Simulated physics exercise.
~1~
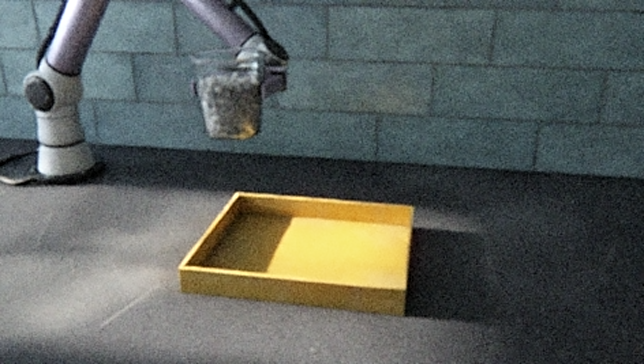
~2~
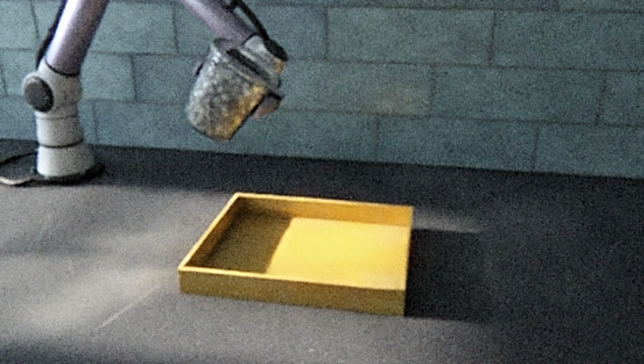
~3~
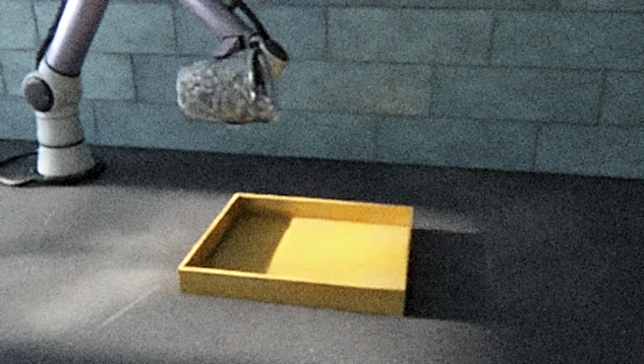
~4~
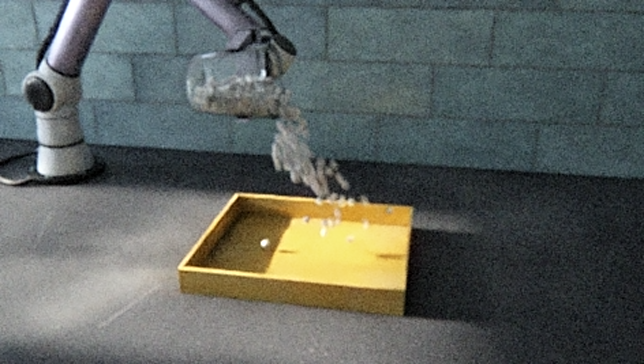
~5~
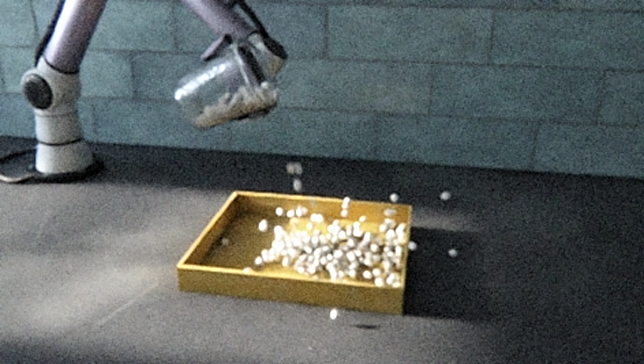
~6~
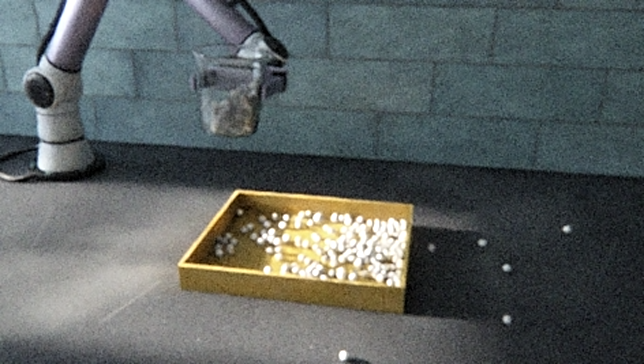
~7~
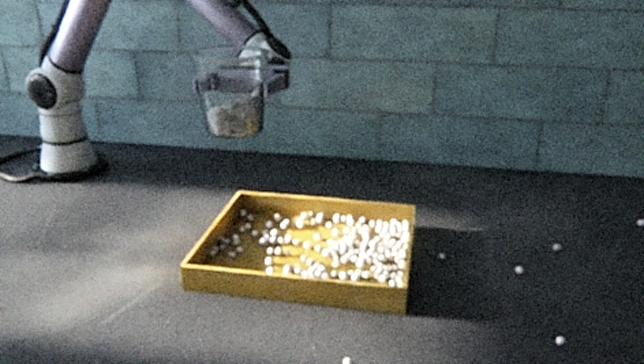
The clip shows a robot arm tipping a clear beaker of small white beads over a yellow tray on a dark table, then returning it upright. Most beads settle in the tray, some stay in the beaker, and a few scatter across the table.
